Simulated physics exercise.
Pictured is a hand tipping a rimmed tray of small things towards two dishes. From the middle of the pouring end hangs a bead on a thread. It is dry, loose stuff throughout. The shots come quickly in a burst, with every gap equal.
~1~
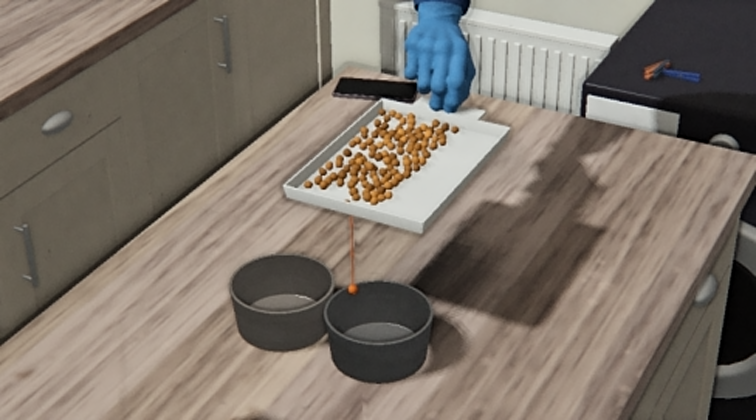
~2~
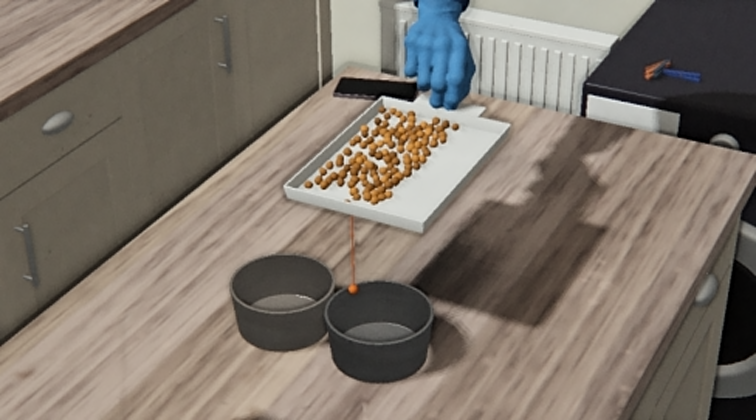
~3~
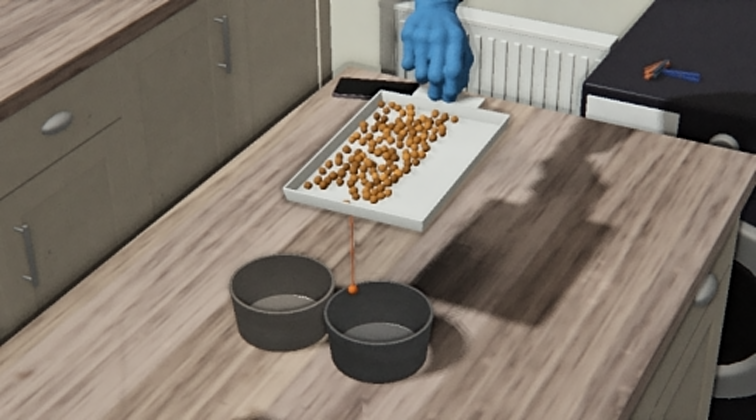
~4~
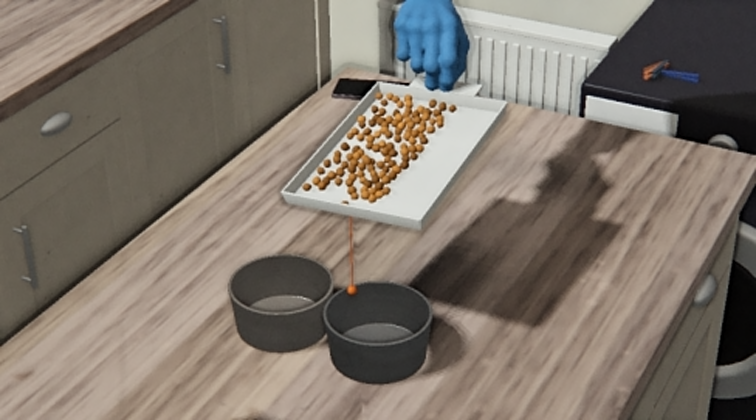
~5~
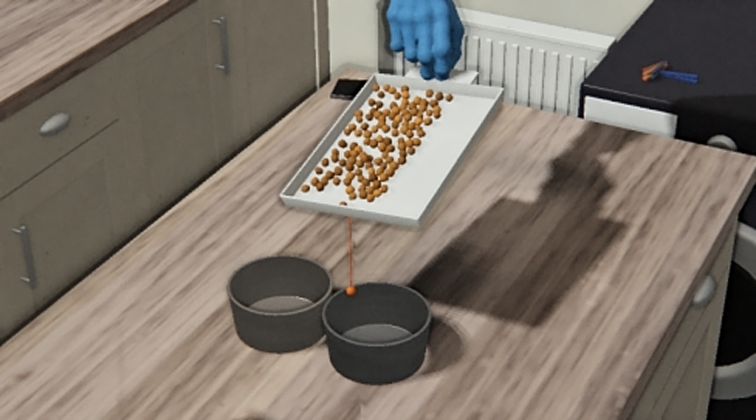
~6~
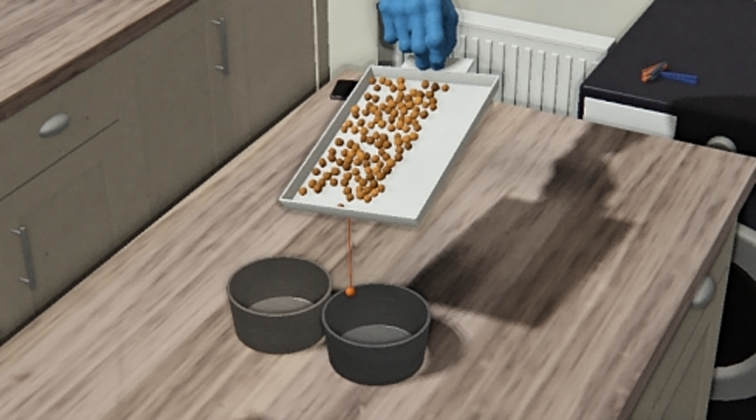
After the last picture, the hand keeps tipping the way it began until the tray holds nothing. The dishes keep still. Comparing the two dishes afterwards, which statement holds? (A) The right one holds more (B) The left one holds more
The left one holds more (B).
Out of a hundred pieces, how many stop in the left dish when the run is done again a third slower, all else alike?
Close to 90 in a hundred.
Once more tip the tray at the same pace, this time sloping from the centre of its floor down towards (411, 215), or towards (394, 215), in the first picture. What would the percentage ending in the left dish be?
Roughly 0 percent first and 0 percent second.
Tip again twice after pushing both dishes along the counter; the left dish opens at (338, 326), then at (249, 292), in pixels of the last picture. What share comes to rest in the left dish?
About 30 per cent, then about 60 per cent.
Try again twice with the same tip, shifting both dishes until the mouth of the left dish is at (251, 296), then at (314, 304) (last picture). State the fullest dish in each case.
For the first place, the dish on the left side; for the second, the dish on the left side.
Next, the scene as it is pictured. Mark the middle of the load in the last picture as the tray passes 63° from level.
The centre of the load shows up near (321, 165) in the last view.
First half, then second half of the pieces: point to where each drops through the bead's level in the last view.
Near (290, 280) and later near (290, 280).
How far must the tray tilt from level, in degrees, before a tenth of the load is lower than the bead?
Around 110° at that moment.
Soon, tray tipped steeply; nearly all on the tray; a stray few in the left dish; a stray few in the air.
A while on, tray tipped past a quarter turn; nearly all on the tray; a stray few in the left dish; a stray few in the air.
Towards the end, tray tipped past a quarter turn; a stray few in the right dish; most in the left dish; a small part outside both.
Finally, tray tipped past a quarter turn; a stray few in the right dish; most in the left dish; a small part outside both.
